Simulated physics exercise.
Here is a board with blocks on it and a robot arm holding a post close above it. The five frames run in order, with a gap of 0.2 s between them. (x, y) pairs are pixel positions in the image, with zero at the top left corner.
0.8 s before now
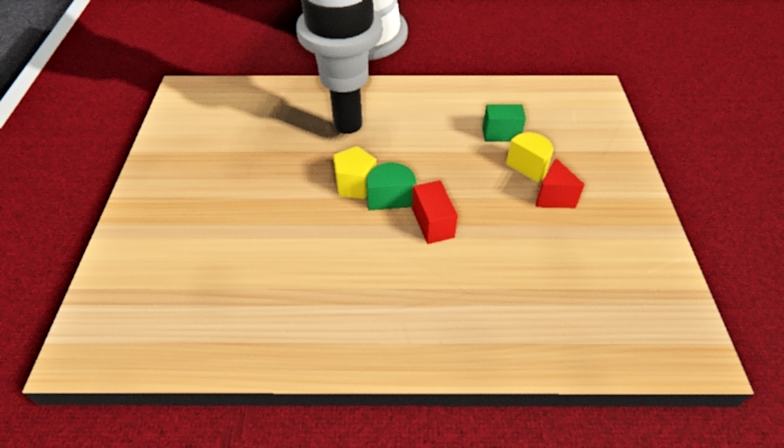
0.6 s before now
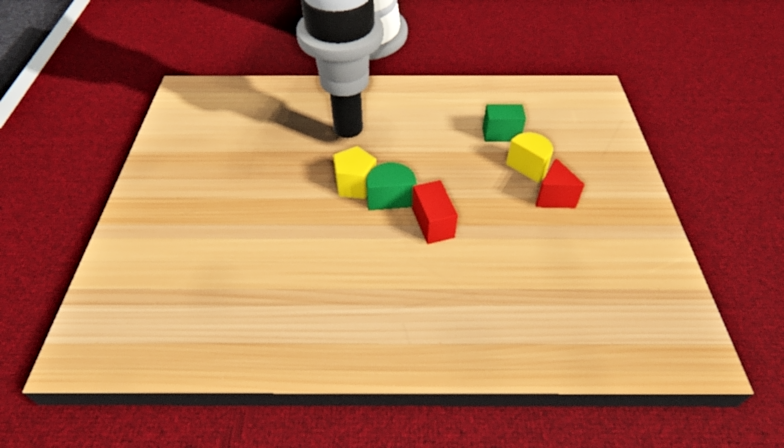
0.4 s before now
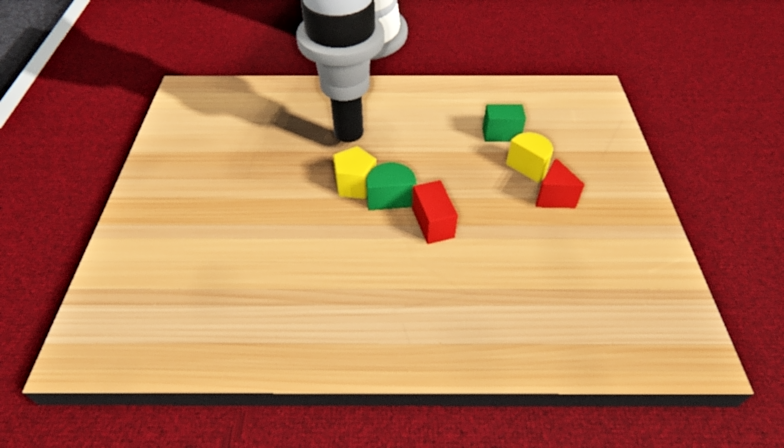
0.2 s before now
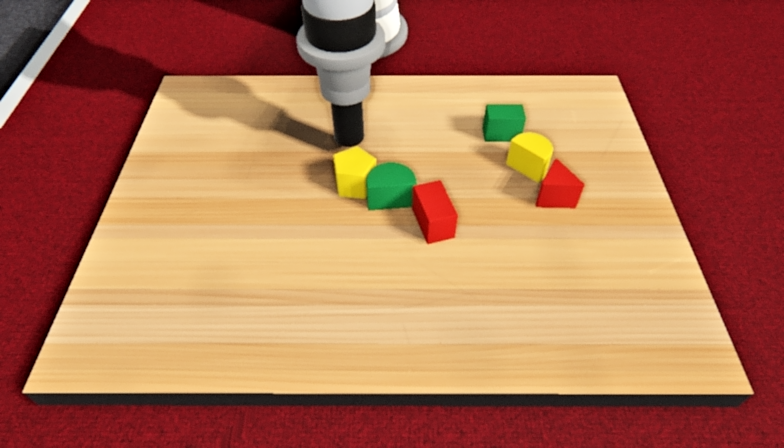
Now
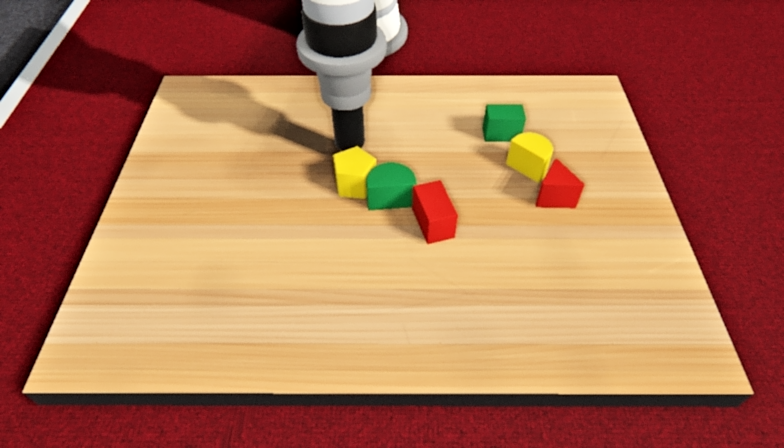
At the start, a robot arm holds a dark post above the upper left part of a wooden board, behind a yellow five-sided block in a cluster of colored blocks. The post then moves slowly a short way down the view toward the yellow block, narrowing the gap, while all the blocks stay still.
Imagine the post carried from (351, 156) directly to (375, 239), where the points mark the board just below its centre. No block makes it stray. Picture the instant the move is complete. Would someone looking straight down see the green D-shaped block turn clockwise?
The answer is no.
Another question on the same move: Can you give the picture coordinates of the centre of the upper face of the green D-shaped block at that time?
The answer is (406, 193).
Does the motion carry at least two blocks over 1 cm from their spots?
Yes - that is the case.
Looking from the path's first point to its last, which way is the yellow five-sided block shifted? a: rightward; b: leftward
a
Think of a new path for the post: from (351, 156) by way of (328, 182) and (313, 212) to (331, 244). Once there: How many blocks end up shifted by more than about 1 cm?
I expect just one block to be moved by more than 1 cm.
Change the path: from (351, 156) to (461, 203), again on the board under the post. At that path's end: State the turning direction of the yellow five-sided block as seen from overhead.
Viewed from overhead, the yellow five-sided block winds up turned clockwise.
The first path, step by step. One third of the way, post at (357, 169); yellow five-sided block at (353, 183), turned 25° clockwise; green D-shaped block at (397, 185), turned 50° anticlockwise.
Two thirds of the way, post at (366, 197); yellow five-sided block at (351, 212), turned 55° clockwise; green D-shaped block at (402, 189), turned 70° anticlockwise; red rectangle at (438, 200).
At the end, post at (375, 227); yellow five-sided block at (344, 236), turned 85° clockwise; green D-shaped block at (406, 193), turned 90° anticlockwise; red rectangle at (439, 200).
